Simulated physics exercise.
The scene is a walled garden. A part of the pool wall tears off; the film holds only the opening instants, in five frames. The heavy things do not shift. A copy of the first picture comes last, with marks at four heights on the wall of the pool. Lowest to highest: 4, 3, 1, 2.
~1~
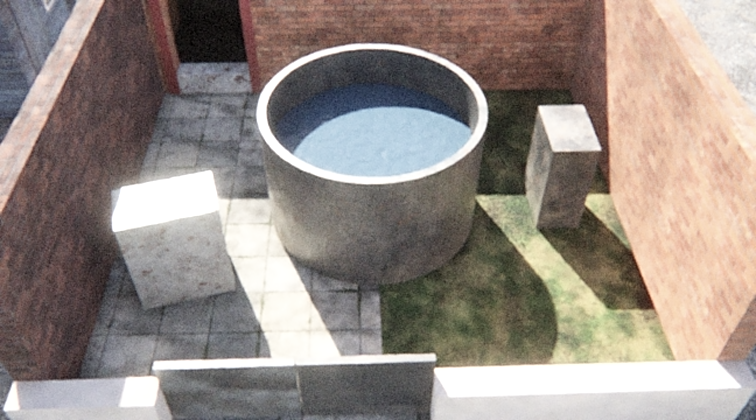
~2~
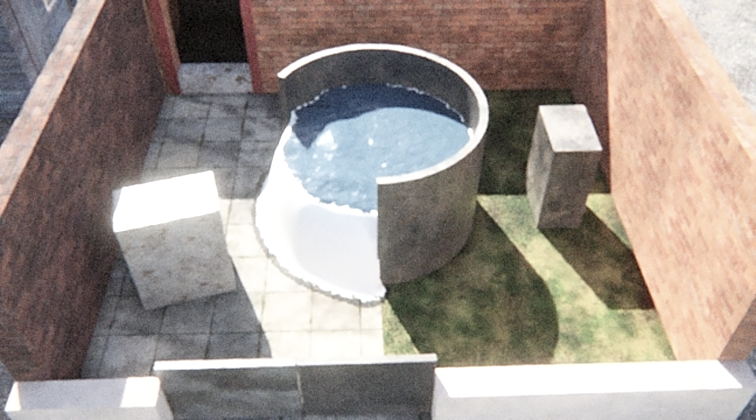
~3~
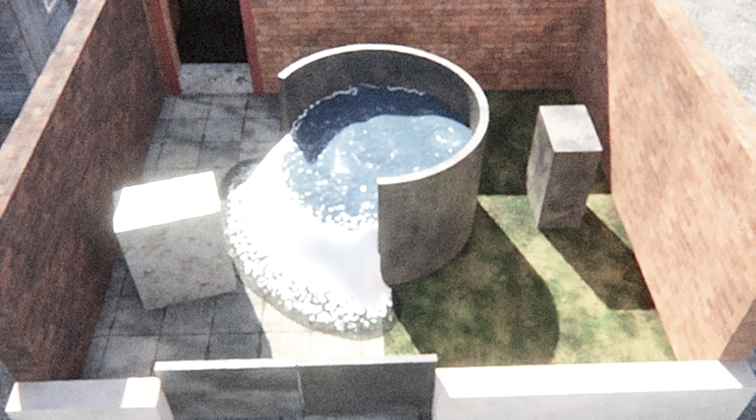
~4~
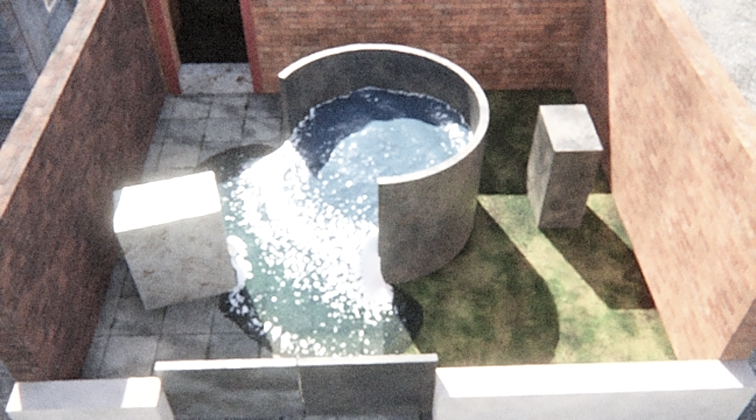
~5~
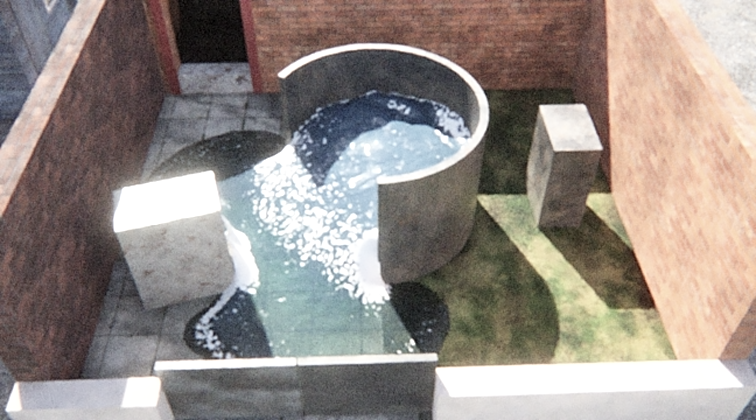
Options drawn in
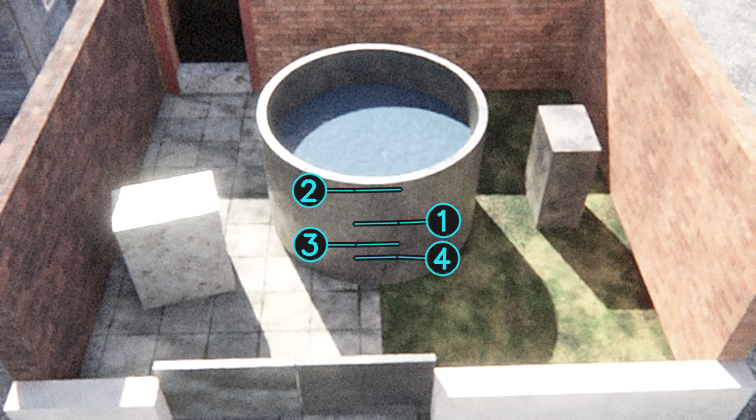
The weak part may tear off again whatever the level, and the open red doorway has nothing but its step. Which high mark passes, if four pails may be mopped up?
Choose 1.
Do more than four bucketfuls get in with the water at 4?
No.
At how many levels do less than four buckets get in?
Three.
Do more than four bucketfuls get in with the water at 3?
No, not at all.
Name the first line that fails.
2.
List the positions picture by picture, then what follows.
The first frame shows water in the pool at rest, its middle at (373, 142); foot of the red doorway at (217, 92); shut gate at (297, 370).
The second frame shows front seen at (370, 280), 3 % of the ground wet.
The third frame shows front seen at (358, 319), 9 % of the ground wet.
The fourth frame shows front seen at (396, 295), 16 % of the ground wet.
The fifth frame shows front seen at (429, 304), 27 % of the ground wet.
On the marked copy, 1 at (376, 223); 2 at (377, 190); 3 at (376, 244); 4 at (376, 257); from the bottom up 4, 3, 1, 2.
With 1, a bucket or two gets in.
With 2, about 14 bucketfuls get in.
With 3, nothing gets over.
With 4, nothing gets over.
